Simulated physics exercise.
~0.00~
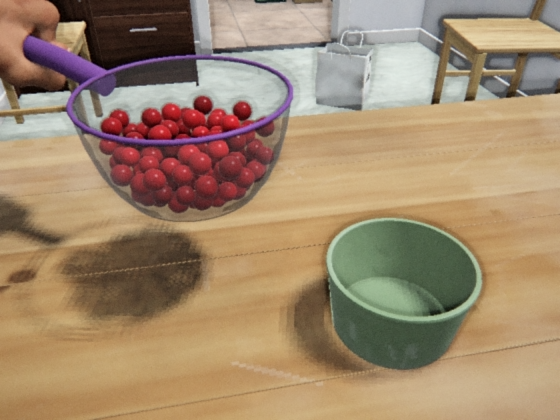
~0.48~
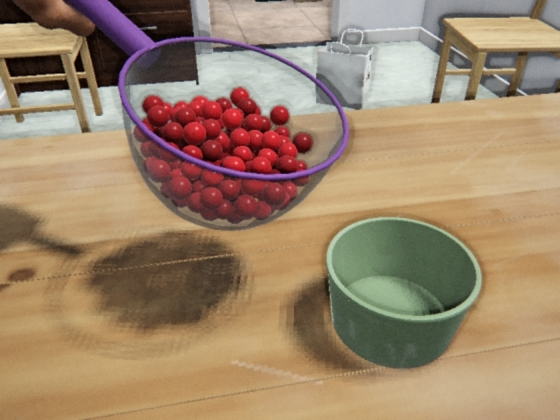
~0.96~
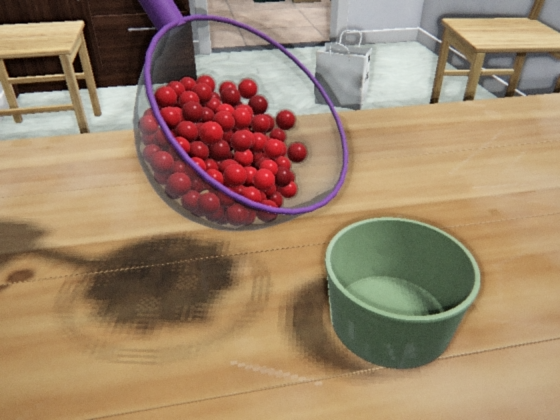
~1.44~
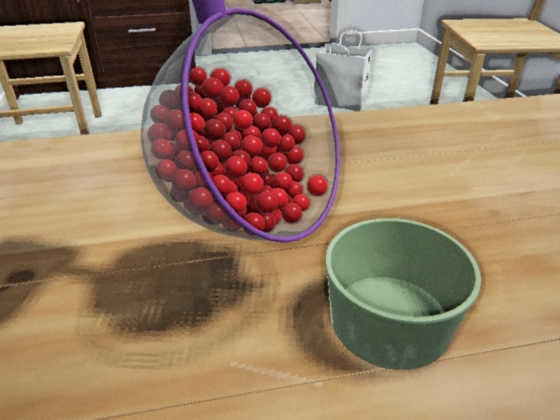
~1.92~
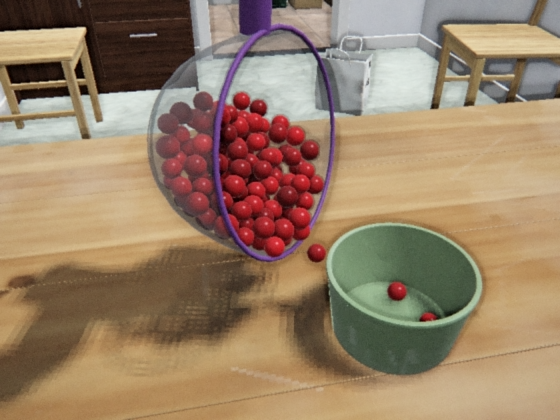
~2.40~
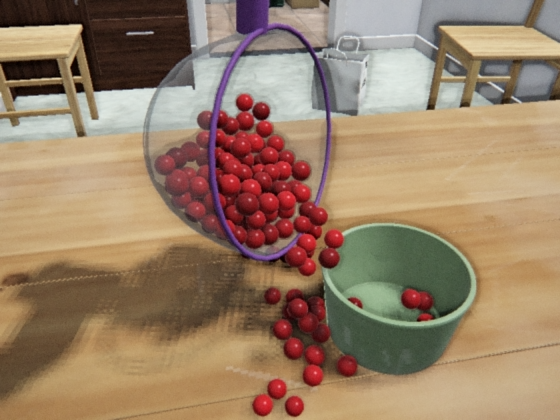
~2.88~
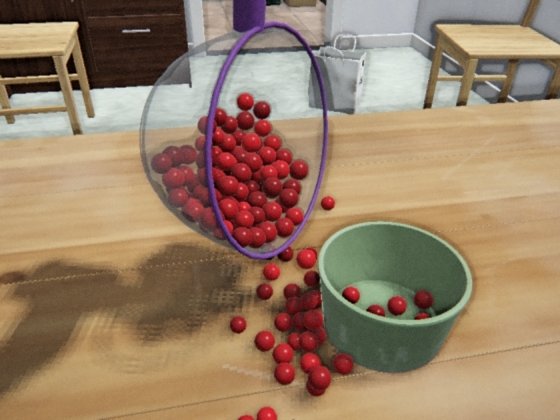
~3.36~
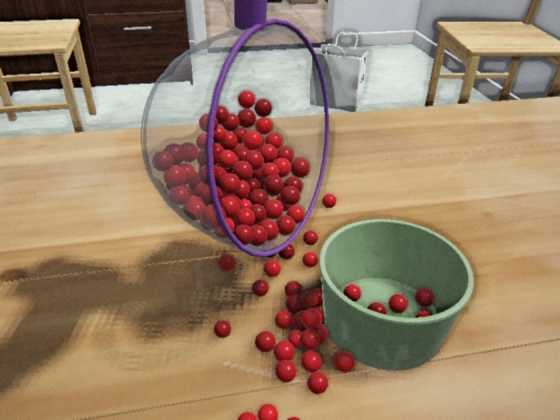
Red cranberries spilling from a tilting clear bowl onto a wooden table, a few landing in a green dish, most staying inside.
